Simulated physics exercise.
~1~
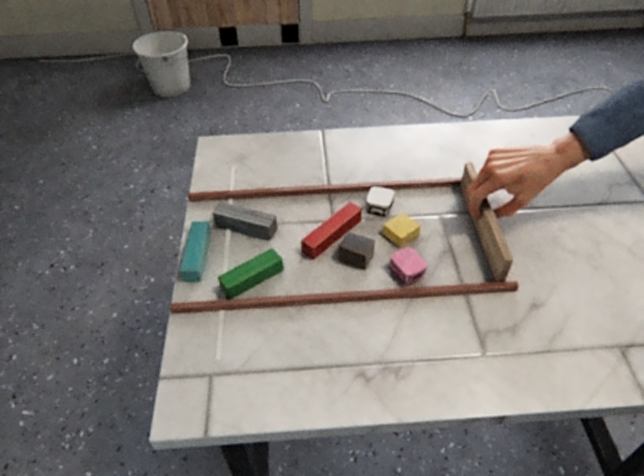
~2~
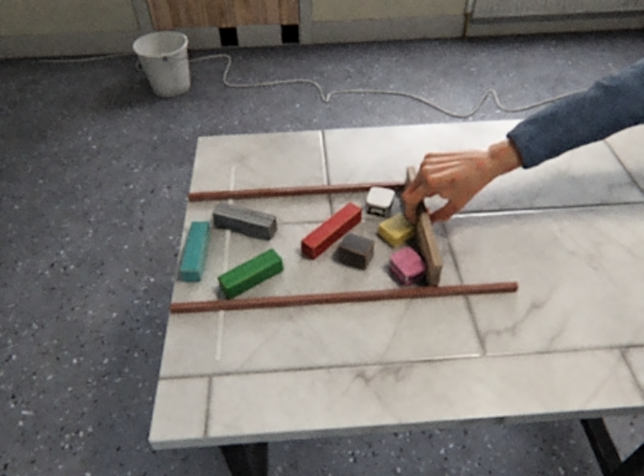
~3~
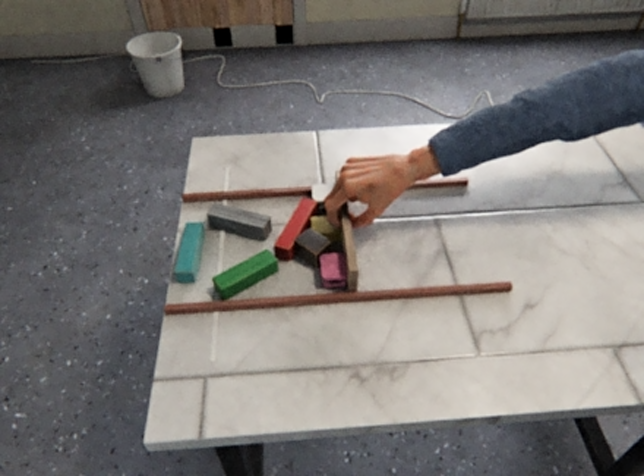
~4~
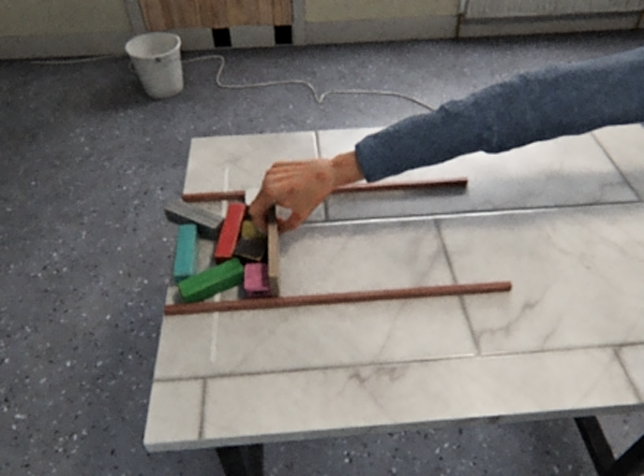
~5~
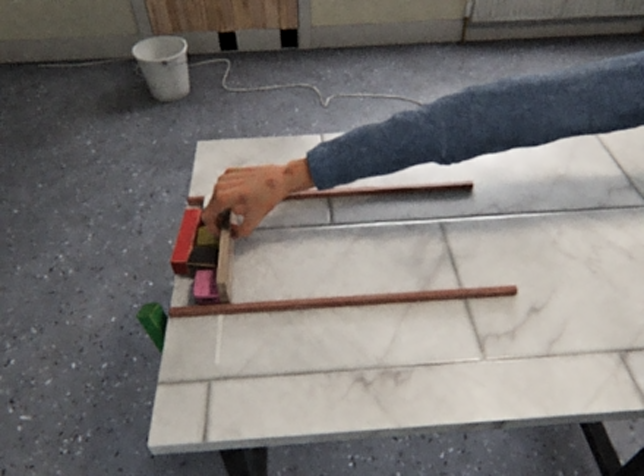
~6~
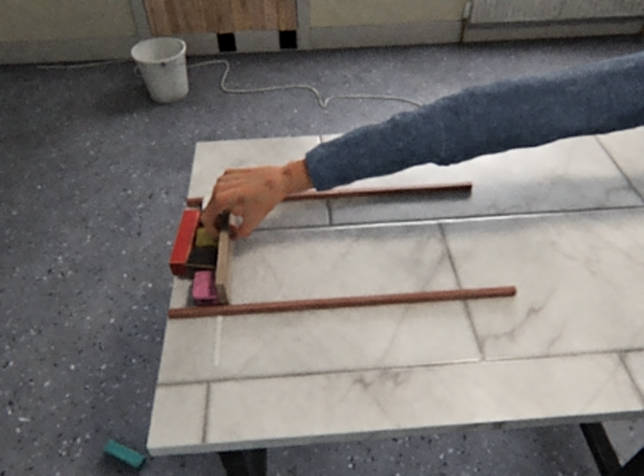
In this clip, a hand slides an upright board left between two rails on a marble-patterned table, bunching coloured blocks together and pushing the green, grey and turquoise bars off the edge, while the red, pink and yellow pieces remain beside the stopped board.
